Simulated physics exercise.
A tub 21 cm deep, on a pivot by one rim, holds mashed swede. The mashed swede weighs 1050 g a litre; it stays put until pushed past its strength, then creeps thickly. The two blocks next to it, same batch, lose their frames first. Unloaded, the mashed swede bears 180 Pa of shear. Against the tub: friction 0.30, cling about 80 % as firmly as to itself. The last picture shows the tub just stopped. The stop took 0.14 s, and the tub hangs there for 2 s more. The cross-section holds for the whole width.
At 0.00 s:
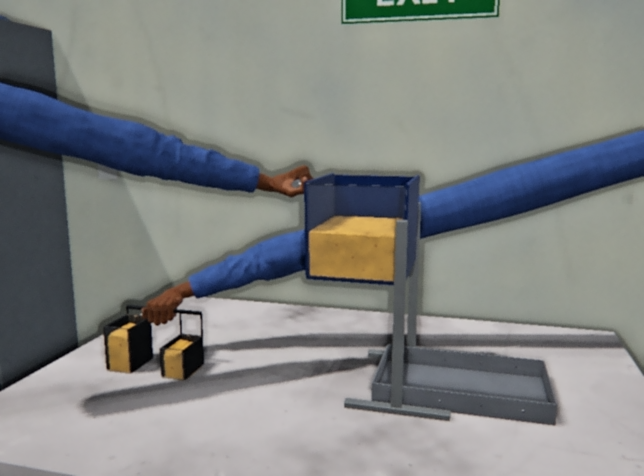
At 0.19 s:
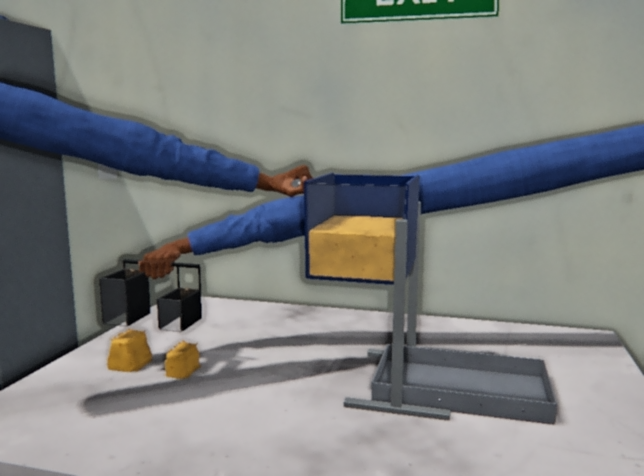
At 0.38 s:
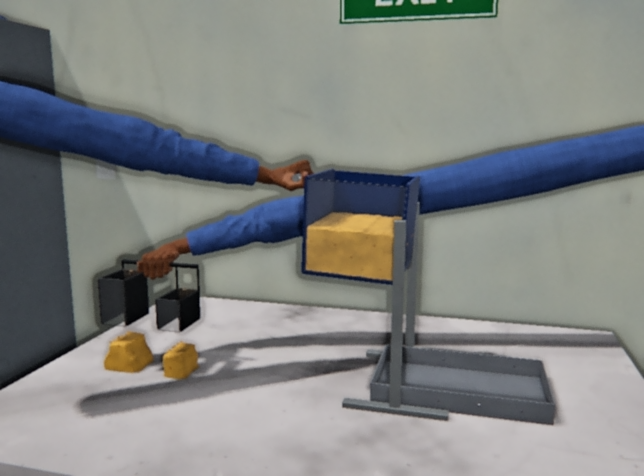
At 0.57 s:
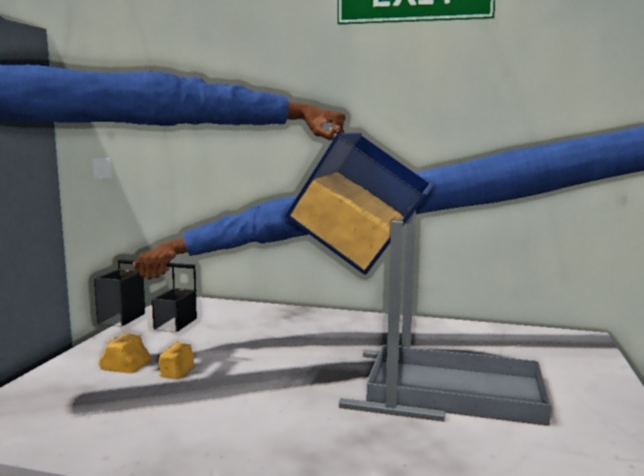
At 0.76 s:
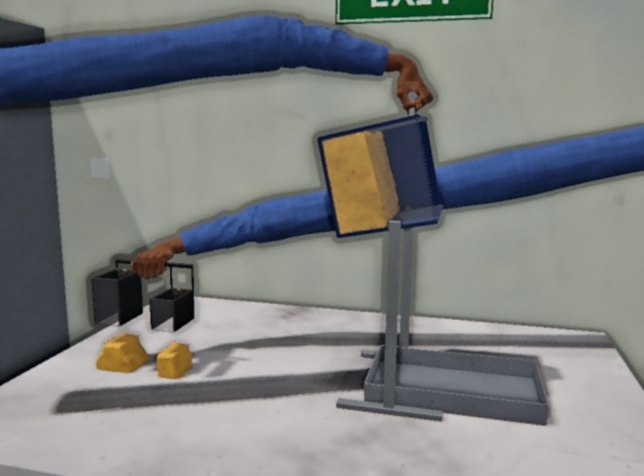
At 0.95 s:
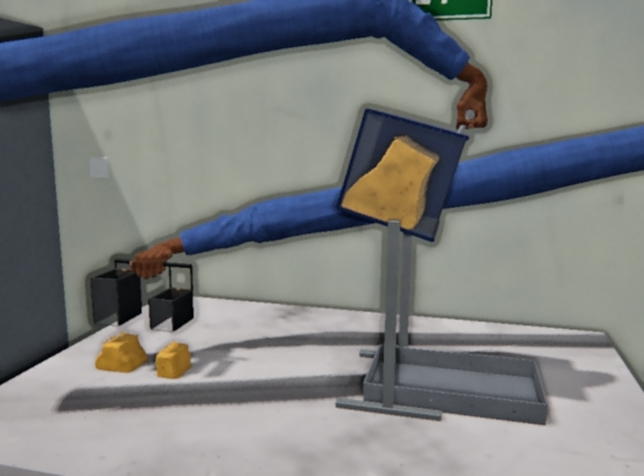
In a pale room with a green exit sign, a white tabletop is seen from the front and slightly above. A blue tub of yellow mash sits on a grey stand above a tray, with blue-sleeved arms reaching in from both sides. One hand lifts two black holders off yellow blocks, which sag slightly, then another swings the tub clockwise and the mash shifts into a lump, while the view drifts slightly.
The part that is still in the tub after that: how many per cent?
Expect roughly 34 %.
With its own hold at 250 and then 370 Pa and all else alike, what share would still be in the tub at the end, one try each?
In turn about 45 %, 50 %.
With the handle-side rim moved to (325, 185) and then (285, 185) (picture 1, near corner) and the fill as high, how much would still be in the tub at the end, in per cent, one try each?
In turn about 40 %, 25 %.
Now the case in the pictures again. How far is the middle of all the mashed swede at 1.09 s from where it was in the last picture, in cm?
Roughly 10 cm.
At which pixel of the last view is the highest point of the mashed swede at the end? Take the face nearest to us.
At about (371, 200).
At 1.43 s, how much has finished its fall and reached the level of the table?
About 50 %.
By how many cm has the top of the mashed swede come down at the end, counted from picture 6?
Roughly 13 cm.
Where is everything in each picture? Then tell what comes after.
The first picture shows handle-side rim at (308, 184), tilt 0 degrees; highest point of the mashed swede at (312, 231); test blocks 10 cm, 6.6 cm high (left to right).
The second picture shows handle-side rim at (308, 183), tilt 0 degrees; highest point of the mashed swede at (312, 231); test blocks 8.5 cm, 6.5 cm high (left to right).
The third picture shows handle-side rim at (309, 178), tilt 3 degrees; highest point of the mashed swede at (313, 228); test blocks 7.7 cm, 6.4 cm high (left to right).
The fourth picture shows handle-side rim at (340, 137), tilt 34 degrees; highest point of the mashed swede at (317, 182); test blocks 7.6 cm, 6.4 cm high (left to right).
The fifth picture shows handle-side rim at (418, 119), tilt 78 degrees; highest point of the mashed swede at (361, 134); test blocks 7.5 cm, 6.4 cm high (left to right).
The sixth picture shows handle-side rim at (466, 141), tilt 106 degrees; highest point of the mashed swede at (398, 140); test blocks 7.5 cm, 6.4 cm high (left to right).
By 1.09 s, the tub is at 106 degrees and holds 64 %.
By 1.26 s, the tub is at 106 degrees and holds 40 %.
By 1.43 s, the tub is at 106 degrees and holds 38 %.
By 1.60 s, the tub is at 106 degrees and holds 36 %.
By 2.95 s, at the end, the tub is at 106 degrees and holds 34 %.
